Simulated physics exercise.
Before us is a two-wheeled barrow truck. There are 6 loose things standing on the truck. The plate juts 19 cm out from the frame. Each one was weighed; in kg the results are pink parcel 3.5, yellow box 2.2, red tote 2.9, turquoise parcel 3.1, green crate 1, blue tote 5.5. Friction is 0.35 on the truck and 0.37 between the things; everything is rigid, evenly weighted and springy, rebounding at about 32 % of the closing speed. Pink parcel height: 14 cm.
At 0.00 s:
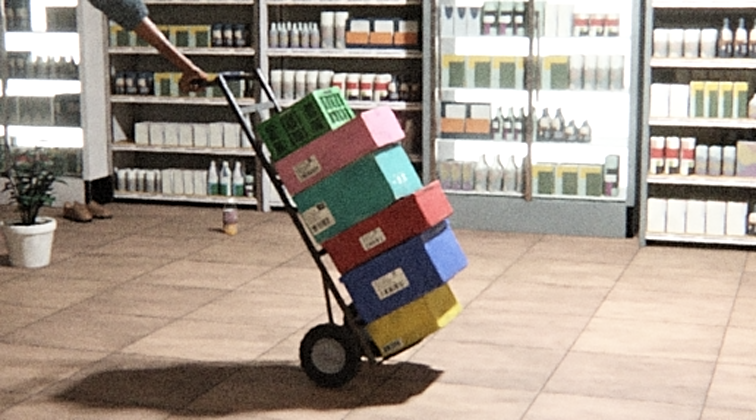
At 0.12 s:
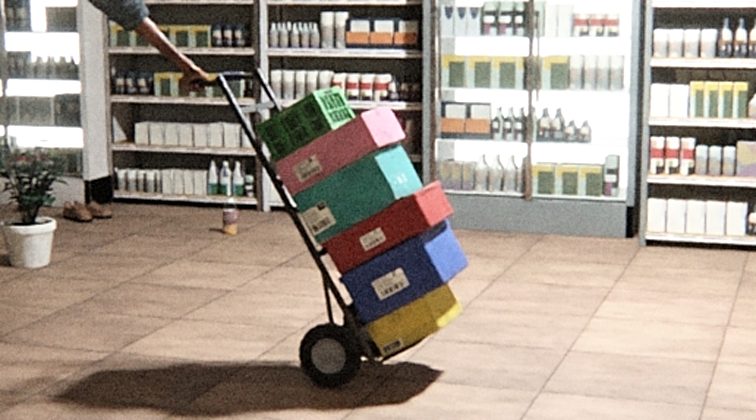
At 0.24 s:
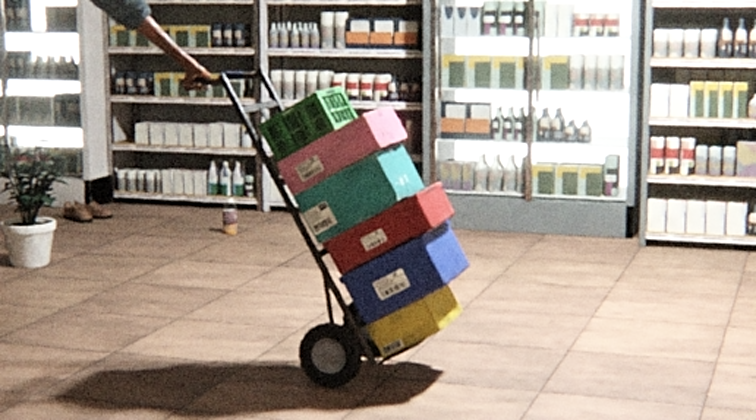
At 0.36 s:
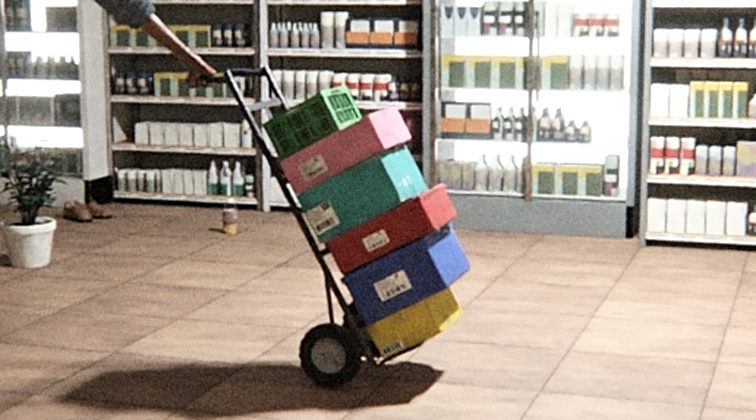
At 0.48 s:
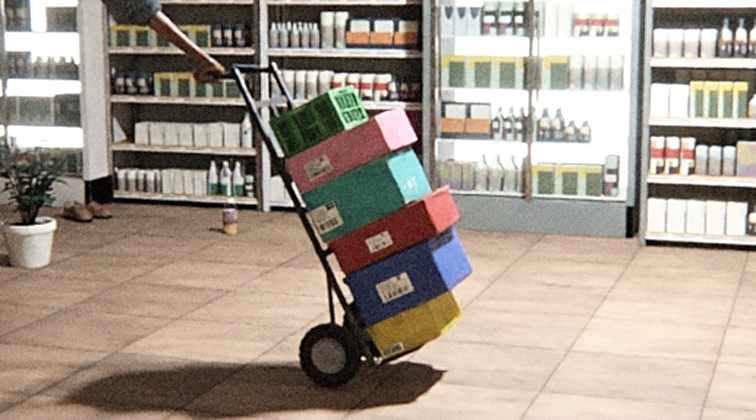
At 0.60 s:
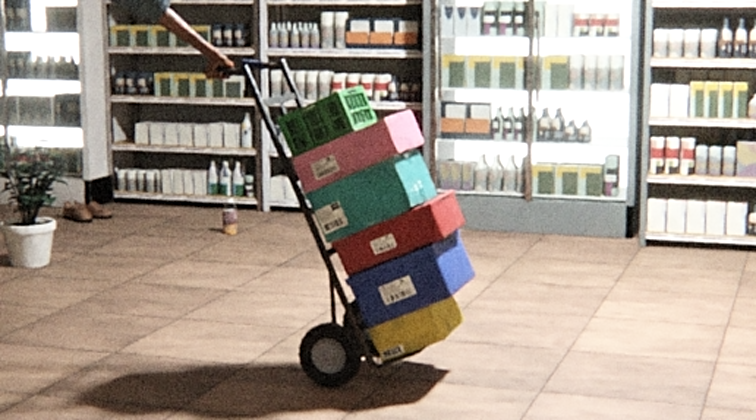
A hand slowly raises a leaning hand truck stacked with six colourful boxes slightly more upright.
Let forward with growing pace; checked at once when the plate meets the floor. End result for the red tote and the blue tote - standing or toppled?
The red tote is left tipped; the blue tote is left tipped.
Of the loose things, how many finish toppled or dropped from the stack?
It adds up to 6.
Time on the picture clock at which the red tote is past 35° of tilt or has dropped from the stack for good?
At about 1.9 s.
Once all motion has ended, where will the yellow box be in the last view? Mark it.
Roughly at (470, 346) in the last picture.
After 1.80 s, truck upright; red tote 25° off its base near (487, 278); blue tote 25° off its base near (462, 314); green crate 25° off its base.
After 2.30 s, truck upright; pink parcel, red tote, turquoise parcel, green crate and blue tote now dropped from the stack; yellow box on its side.
In the end (3.4 s), dropped from the stack and tipped over, pink parcel, red tote, turquoise parcel, green crate and blue tote; toppled on the truck, yellow box. At the end, from the last picture's camera, red tote near (630, 344), blue tote near (526, 336).
